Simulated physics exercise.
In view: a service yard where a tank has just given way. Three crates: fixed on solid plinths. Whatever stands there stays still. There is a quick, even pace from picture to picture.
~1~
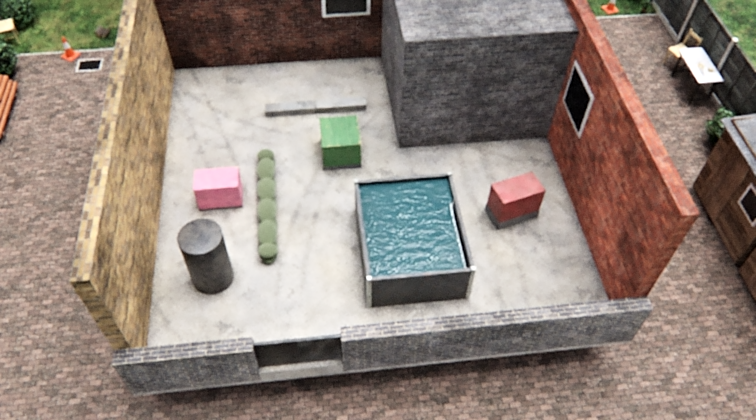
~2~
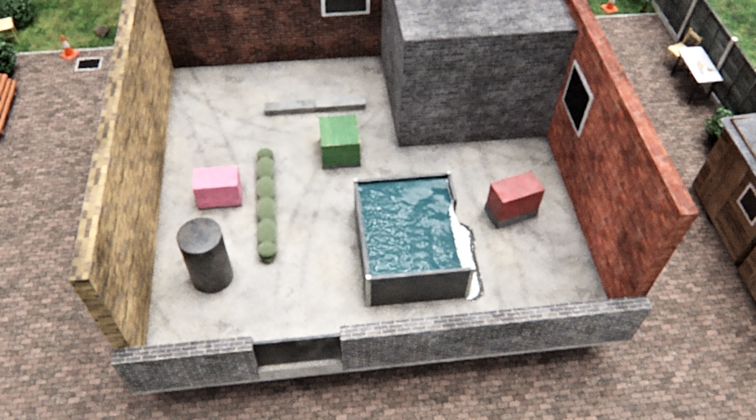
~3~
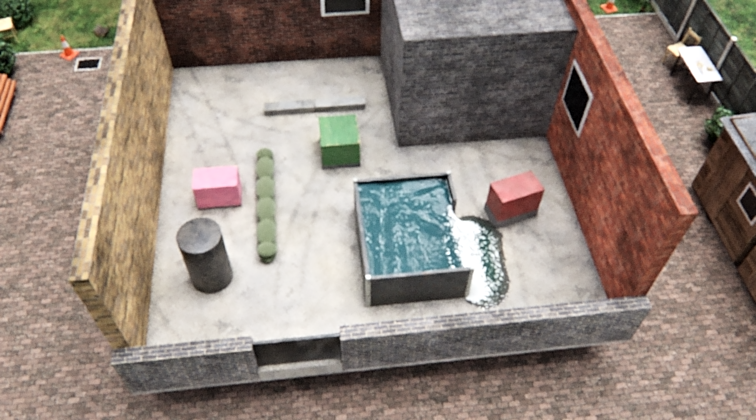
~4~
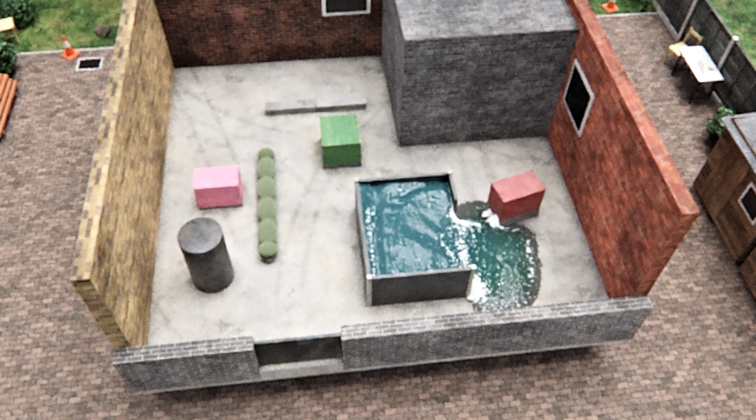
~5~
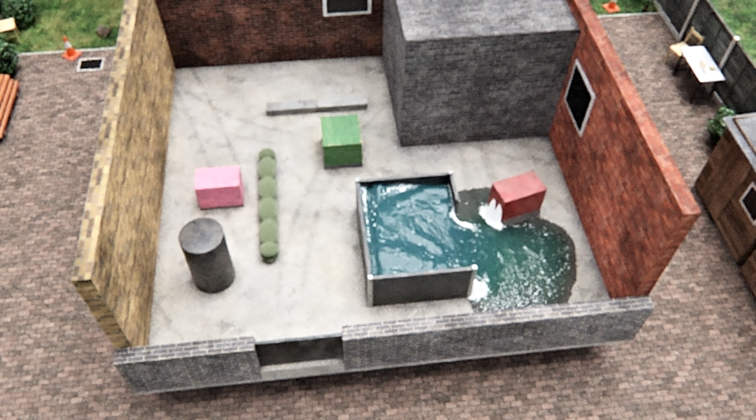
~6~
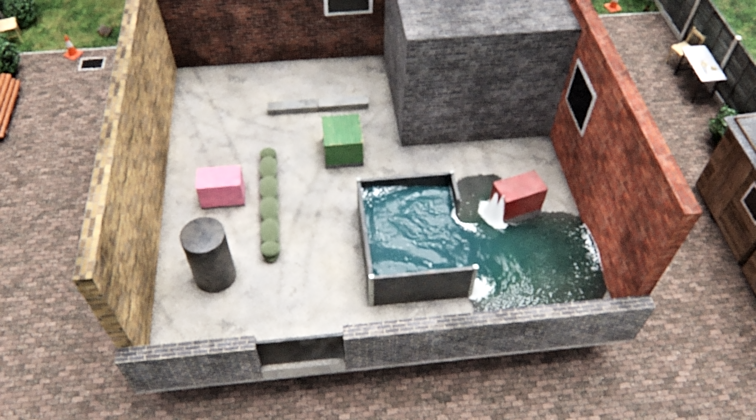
Walled yard with three crates, water bursting from the right side of a tank, spreading around the red crate toward the brick wall.
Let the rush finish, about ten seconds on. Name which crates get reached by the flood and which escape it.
The pink crate gets reached; the red crate gets reached; the green crate gets reached.
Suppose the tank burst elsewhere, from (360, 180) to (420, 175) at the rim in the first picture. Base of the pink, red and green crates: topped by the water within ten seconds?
The pink crate is reached; the red crate is not reached; the green crate is reached.
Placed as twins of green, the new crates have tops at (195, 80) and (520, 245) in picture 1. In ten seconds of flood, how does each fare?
Crate one avoids the flood; crate two is touched by the flood.
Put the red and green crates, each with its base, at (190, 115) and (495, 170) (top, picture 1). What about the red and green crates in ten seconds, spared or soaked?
Reading - red crate: Untouched, green crate: Flooded.
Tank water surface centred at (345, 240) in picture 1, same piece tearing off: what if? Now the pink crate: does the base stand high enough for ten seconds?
The pink crate is untouched.
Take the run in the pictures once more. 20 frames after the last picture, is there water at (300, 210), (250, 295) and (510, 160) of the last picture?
Status per point, in sequence: Unwetted, then unwetted, then waterlogged.
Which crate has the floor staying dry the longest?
Note: The pink crate.
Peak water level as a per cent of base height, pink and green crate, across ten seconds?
About 150 and 170 per cent.
A moment on, water covers 20 % of the floor; the pink crate not reached, the red crate water round its plinth, the green crate not reached.
Next, water covers 25 % of the floor; the pink crate not reached, the red crate water round its plinth, the green crate not reached.
Then, water covers 30 % of the floor; the pink crate not reached, the red crate water round its plinth, the green crate water round its plinth.
Later, water covers 60 % of the floor; the pink crate not reached, the red crate water round its plinth, the green crate water round its plinth.
In the end, water covers 80 % of the floor; the pink crate was topped, the red crate was topped, the green crate was topped.
